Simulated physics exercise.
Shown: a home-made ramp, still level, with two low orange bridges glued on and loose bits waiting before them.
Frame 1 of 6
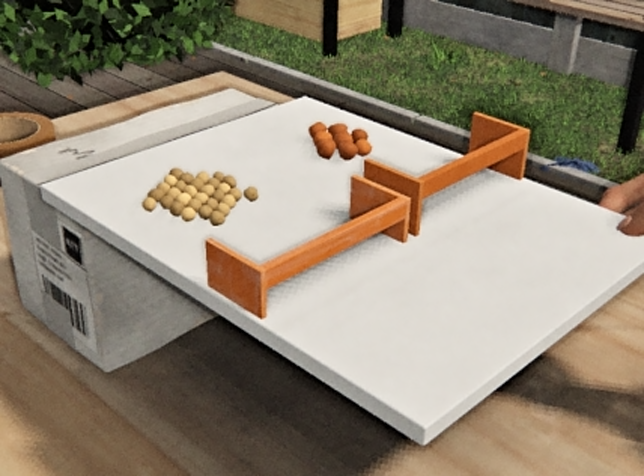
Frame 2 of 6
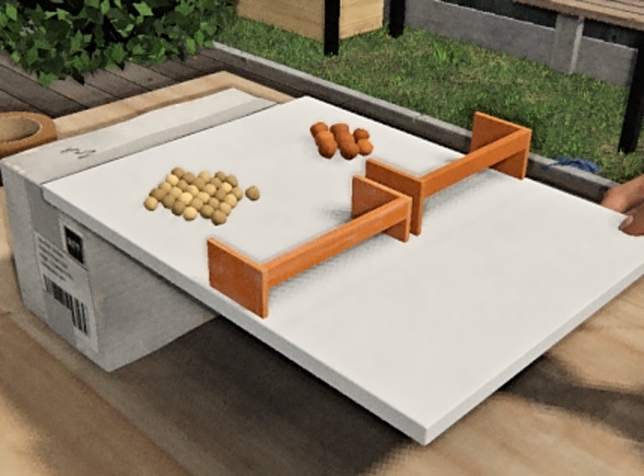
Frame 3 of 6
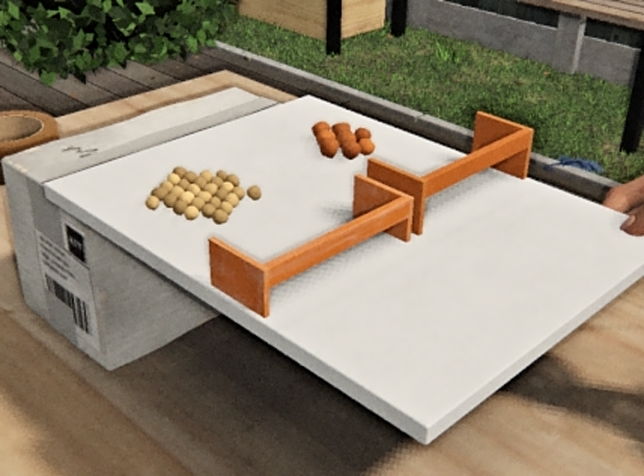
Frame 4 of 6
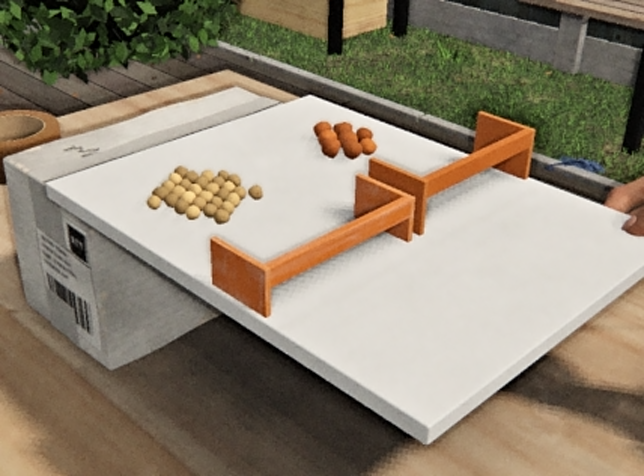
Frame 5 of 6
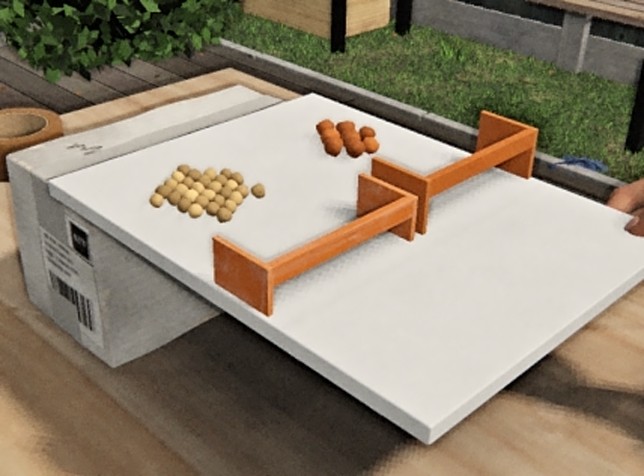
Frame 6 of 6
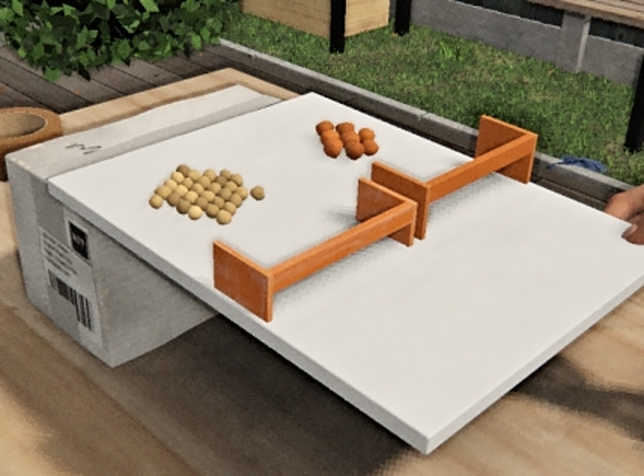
On an outdoor wooden table, fingers holding a white board propped on a box, with chickpeas, coated peanuts and orange gates staying still.
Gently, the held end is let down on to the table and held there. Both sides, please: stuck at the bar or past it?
My prediction: The front portion is going to go free. The back portion is going to go free.
Then, 0.33 s on from there, board sloping at 9°; front portion where it was; back portion where it was.
Then, 0.76 s on from there, board sloping at 20°; front portion on its way down; back portion on its way down.
Then, 1.22 s on from there, board resting at 28°; front portion the whole lot past its gate; back portion the whole lot past its gate.
In the end, board resting at 28°; front portion the whole lot past its gate; back portion the whole lot past its gate.
